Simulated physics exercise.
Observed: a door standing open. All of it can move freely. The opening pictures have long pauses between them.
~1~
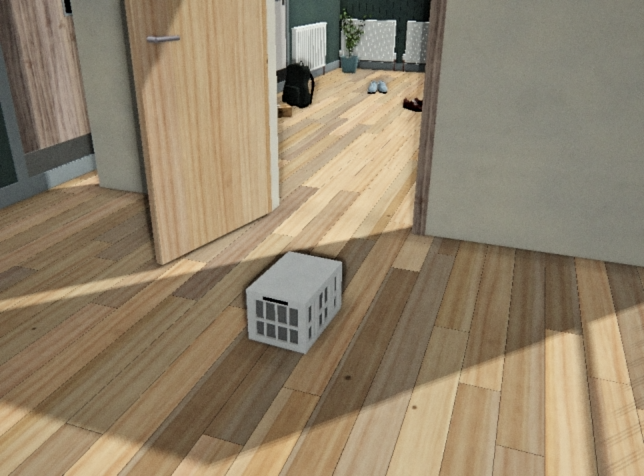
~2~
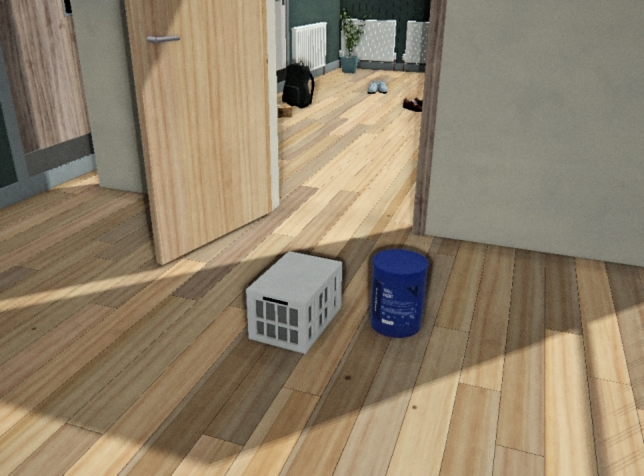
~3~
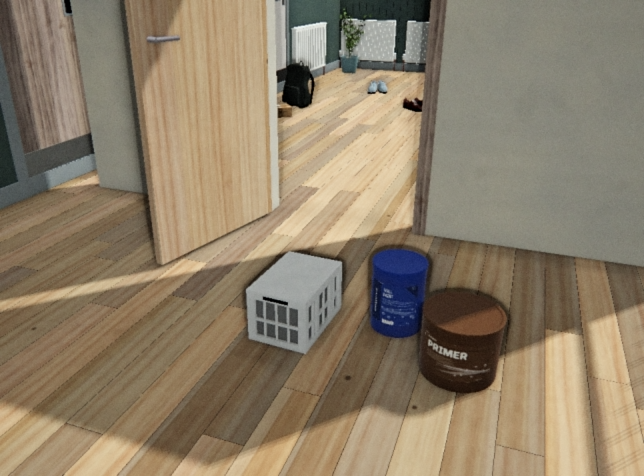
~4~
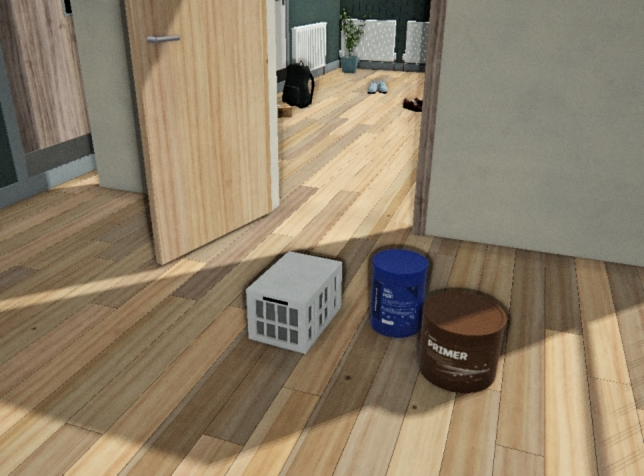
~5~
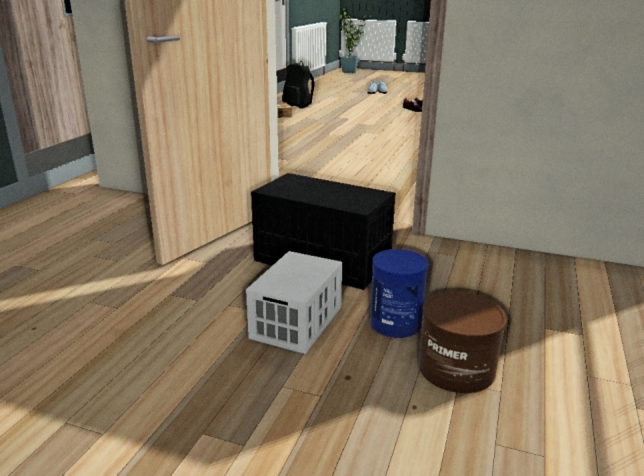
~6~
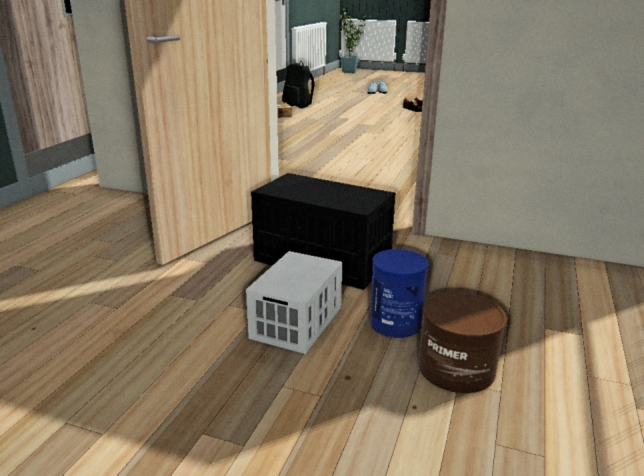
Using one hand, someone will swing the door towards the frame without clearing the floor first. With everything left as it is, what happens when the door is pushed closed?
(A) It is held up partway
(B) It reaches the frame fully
A, it is held up partway.
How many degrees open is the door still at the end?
Close to 75 degrees, I'd say.
Then, 0.40 s on from there, door 94° open.
Then, 0.60 s on from there, door 81° open.
Then, 0.70 s on from there, door 74° open.
In the end, door 74° open; all 4 unmoved. At the end, from the last picture's camera, black chest near (325, 228).
